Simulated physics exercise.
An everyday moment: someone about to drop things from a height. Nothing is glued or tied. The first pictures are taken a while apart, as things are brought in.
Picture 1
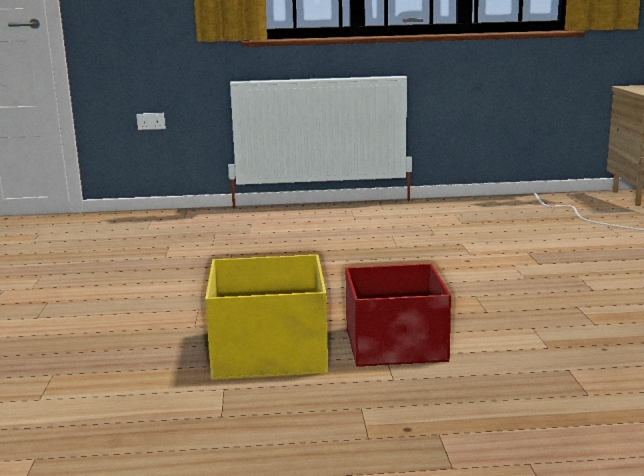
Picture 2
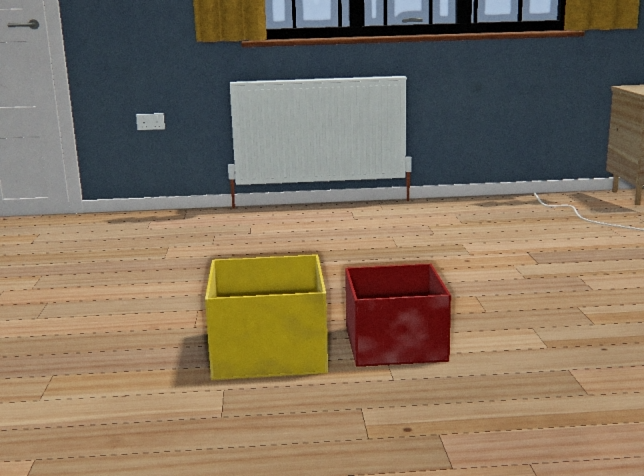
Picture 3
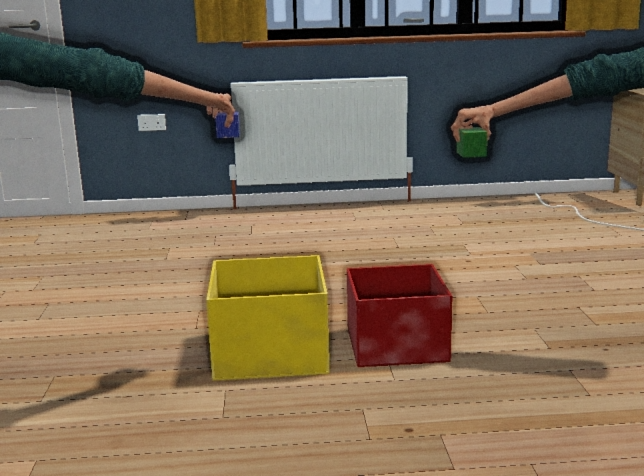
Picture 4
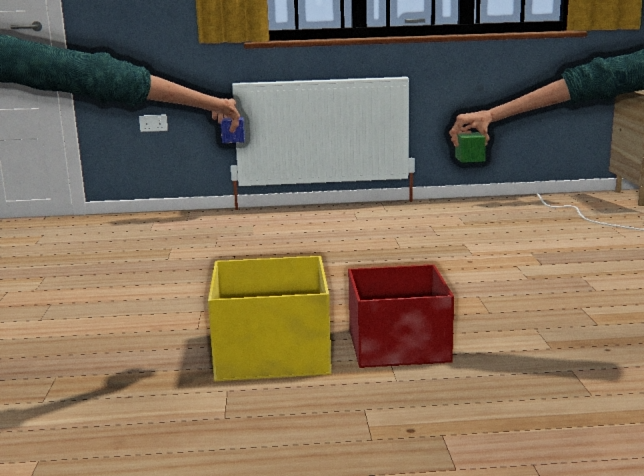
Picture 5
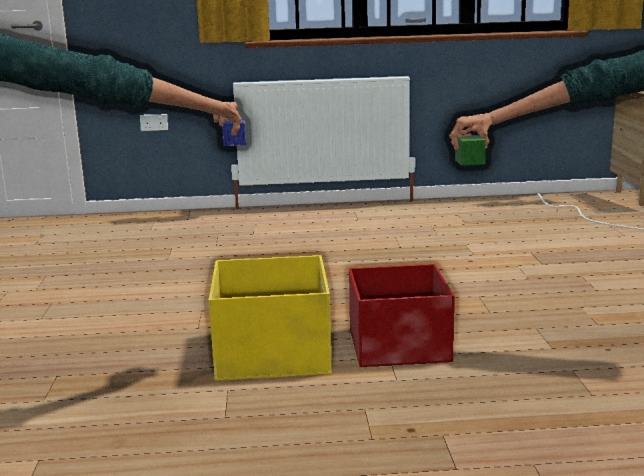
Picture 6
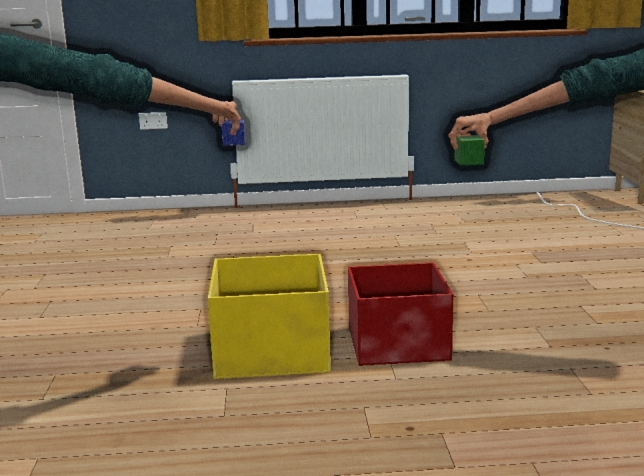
In a room with a wooden floor, a yellow box and a red box sat side by side before two hands brought in a blue block and a green block and held them still.
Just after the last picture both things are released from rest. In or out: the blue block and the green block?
In the end the blue block lands inside and the green block misses.
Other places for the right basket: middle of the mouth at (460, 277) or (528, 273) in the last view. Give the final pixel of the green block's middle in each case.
Near (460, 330) and (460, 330).
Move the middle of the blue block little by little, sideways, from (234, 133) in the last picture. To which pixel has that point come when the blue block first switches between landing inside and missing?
Near (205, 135).
Then, 0.18 s on from there, blue block displaced about its own width near (235, 164); green block displaced about its own width near (468, 180).
Then, 0.30 s on from there, blue block on its way down near (240, 236); green block on its way down near (466, 250).
Then, 0.38 s on from there, blue block on its way down near (244, 304); green block on its way down near (464, 316).
In the end, the blue block is caught, near (246, 340); the green block falls beside it, near (464, 329).
